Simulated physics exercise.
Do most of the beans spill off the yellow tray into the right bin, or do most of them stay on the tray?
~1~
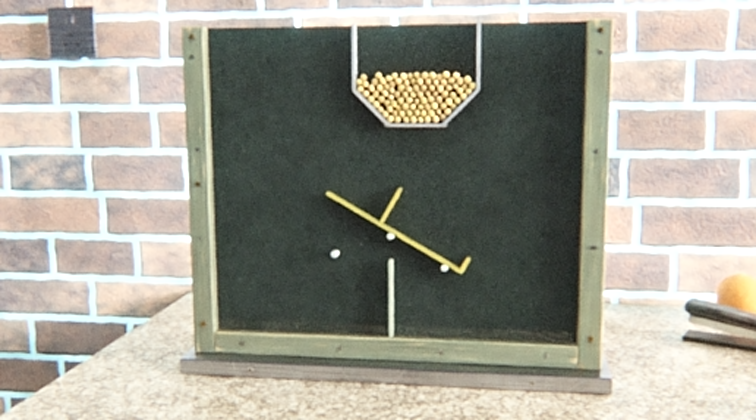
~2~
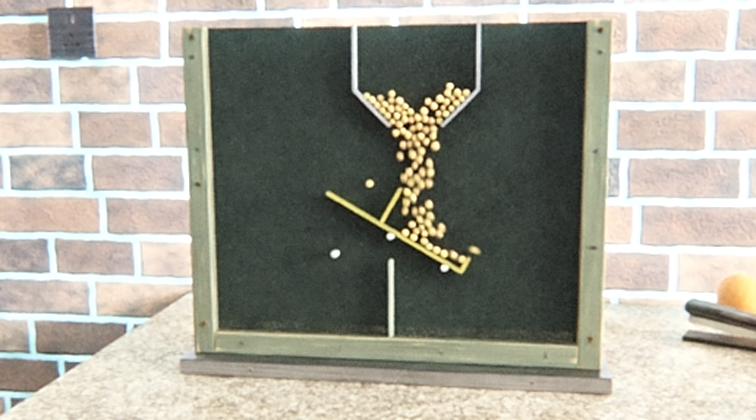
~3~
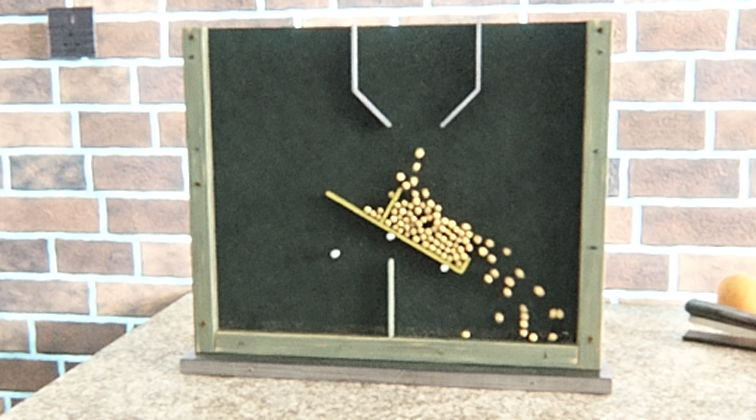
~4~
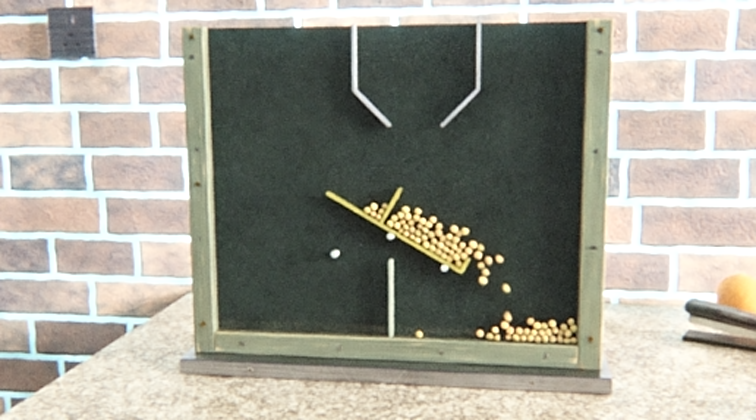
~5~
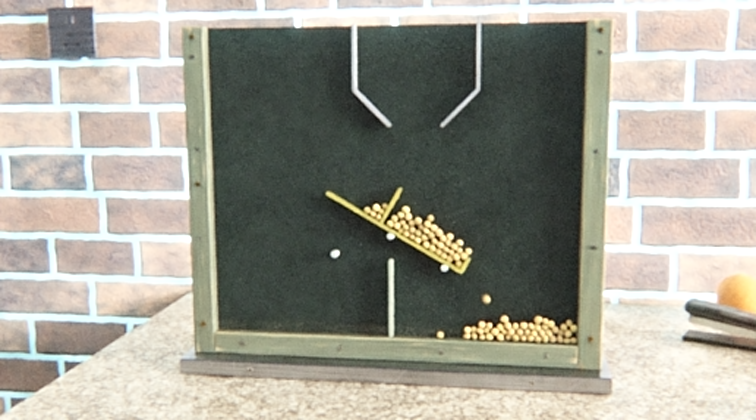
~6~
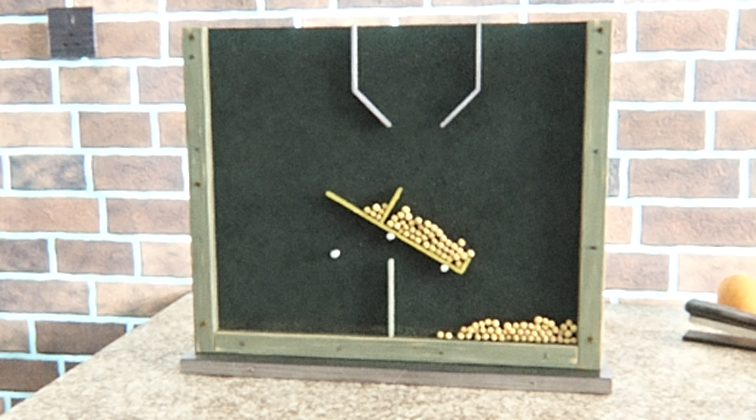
Most of the beans spill into the right bin. A fair share stays on the tray, and the left bin gets hardly any.
